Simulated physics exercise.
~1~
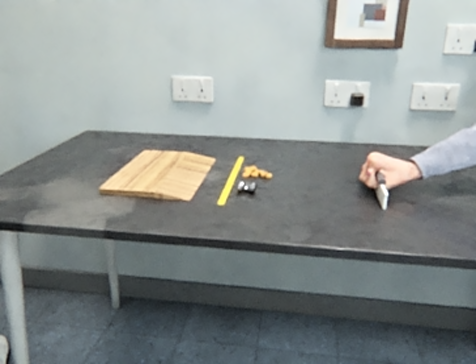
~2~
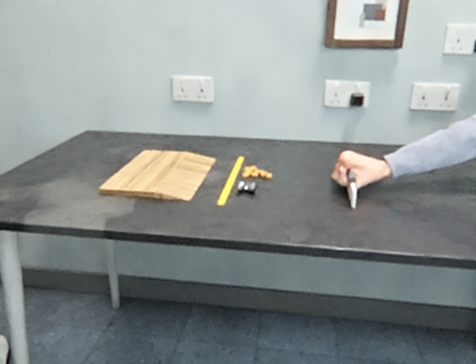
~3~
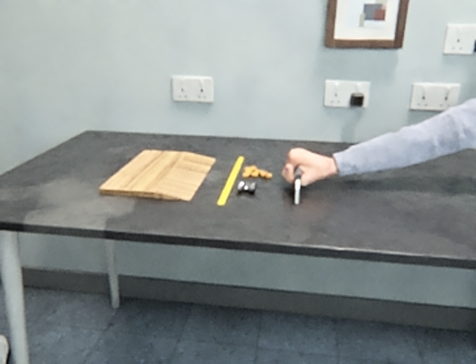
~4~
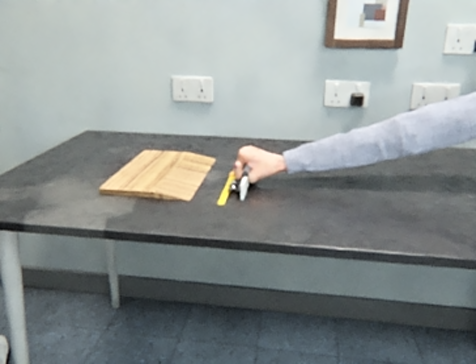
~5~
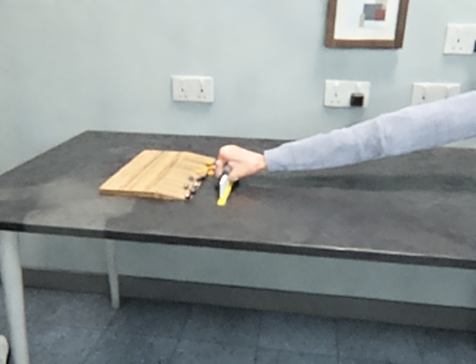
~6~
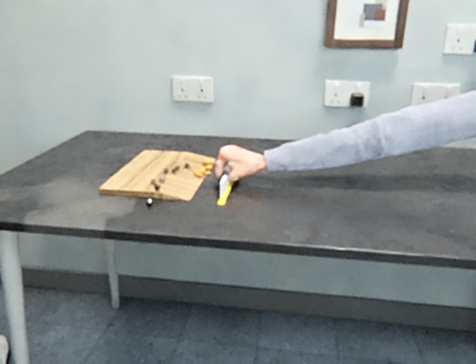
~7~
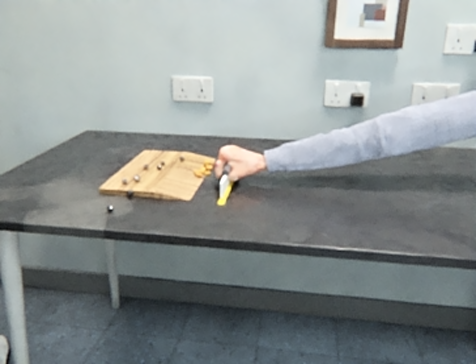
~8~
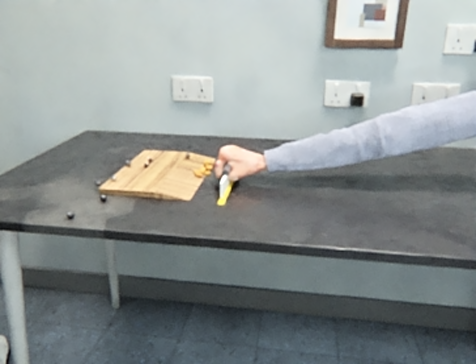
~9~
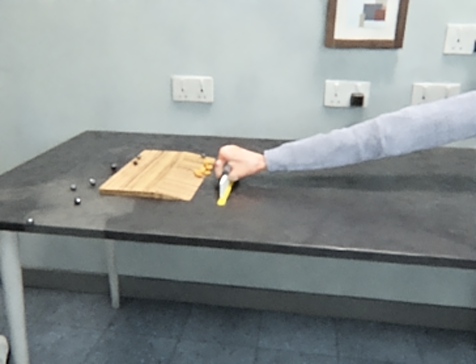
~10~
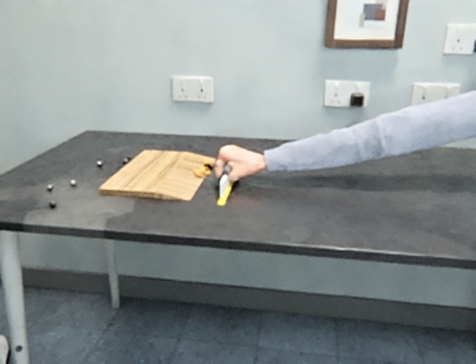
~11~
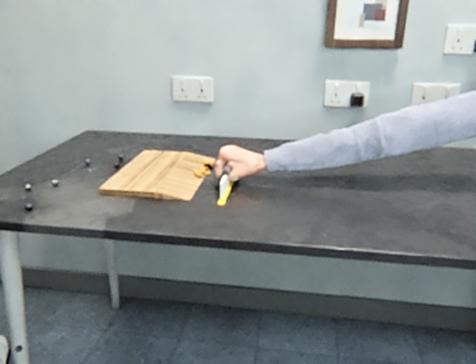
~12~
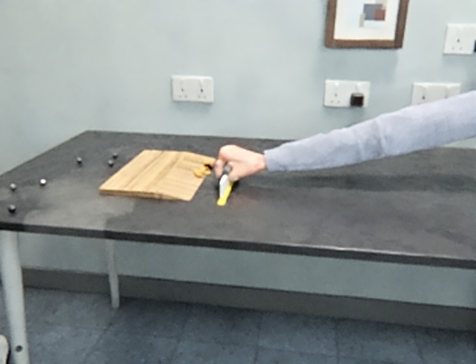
The clip shows a hand sweeping a scraper leftward along a dark table, pushing small dark balls and yellowish pieces before stopping at yellow tape. The balls roll over a low wooden wedge and end up scattered beyond it, while the yellowish pieces stay near the hand.
